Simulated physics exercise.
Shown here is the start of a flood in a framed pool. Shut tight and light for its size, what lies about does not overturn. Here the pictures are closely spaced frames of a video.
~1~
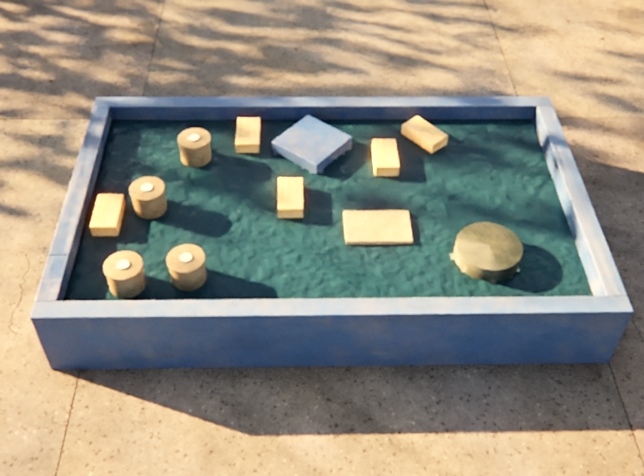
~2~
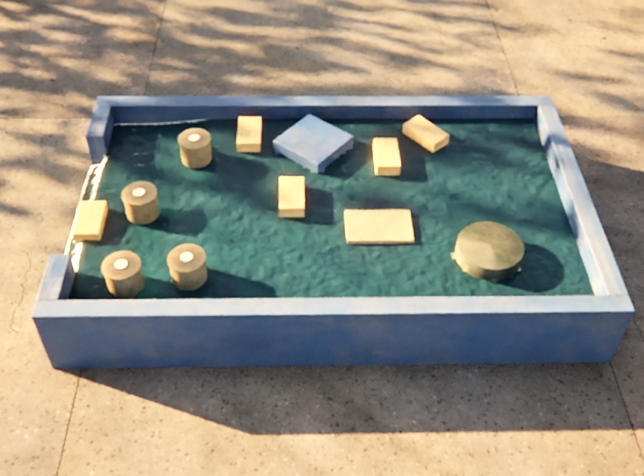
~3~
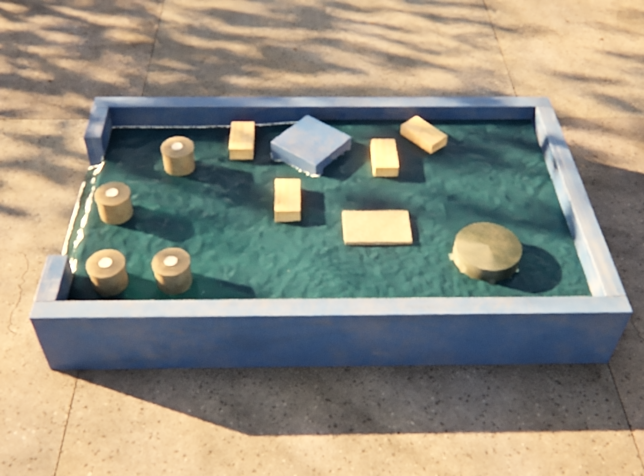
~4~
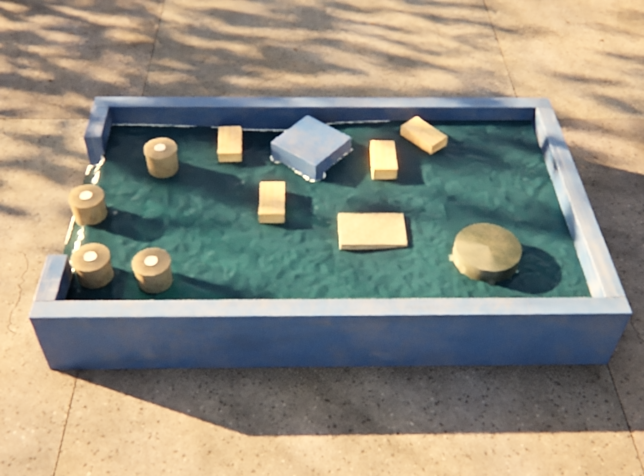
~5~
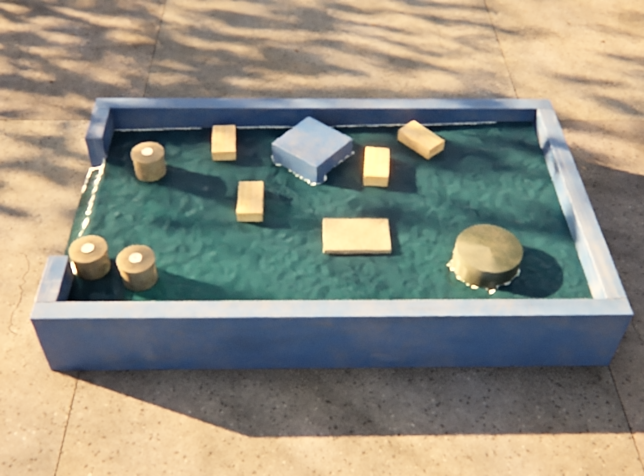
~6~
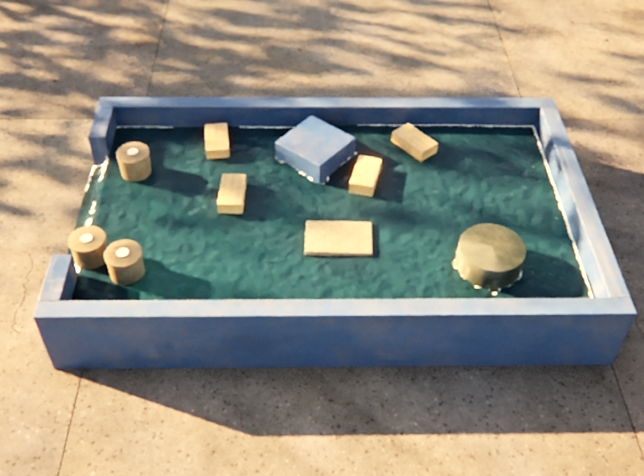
The clip opens on a blue-framed pool of green water dotted with small tan blocks and round pieces. A gap appears in the left wall, and a block beside it slips out of view, followed by a round piece, while the remaining small floaters drift left and the larger blue block stays put.
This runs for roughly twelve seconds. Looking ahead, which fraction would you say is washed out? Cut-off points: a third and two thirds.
At least two thirds.
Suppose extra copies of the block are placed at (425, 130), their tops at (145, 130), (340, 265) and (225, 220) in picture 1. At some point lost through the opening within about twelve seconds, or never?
Outcome for each, listed in order: Leaves, leaves, leaves.
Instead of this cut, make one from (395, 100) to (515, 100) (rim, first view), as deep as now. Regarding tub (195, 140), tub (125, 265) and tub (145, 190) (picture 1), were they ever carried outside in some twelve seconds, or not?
In the order given: Retained, retained, retained.
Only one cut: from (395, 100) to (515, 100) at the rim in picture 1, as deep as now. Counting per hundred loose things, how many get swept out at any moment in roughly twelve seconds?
40 per cent or so.
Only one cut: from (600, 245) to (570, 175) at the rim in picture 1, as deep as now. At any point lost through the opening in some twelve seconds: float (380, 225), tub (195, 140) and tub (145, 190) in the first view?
Taking them one after another, flushed away, then held back, then held back.
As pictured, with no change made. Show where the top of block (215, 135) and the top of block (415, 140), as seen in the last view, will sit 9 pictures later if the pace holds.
Roughly (173, 152) and roughly (395, 160).
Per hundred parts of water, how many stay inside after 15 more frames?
56 in a hundred.
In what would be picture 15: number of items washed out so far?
6 in all.
A moment on, 4 of 10 are out; 6 afloat.
Next, 6 of 10 are out; 4 afloat.
Later, 6 of 10 are out; 4 afloat.
In the end, 7 of 10 are out; 3 afloat.
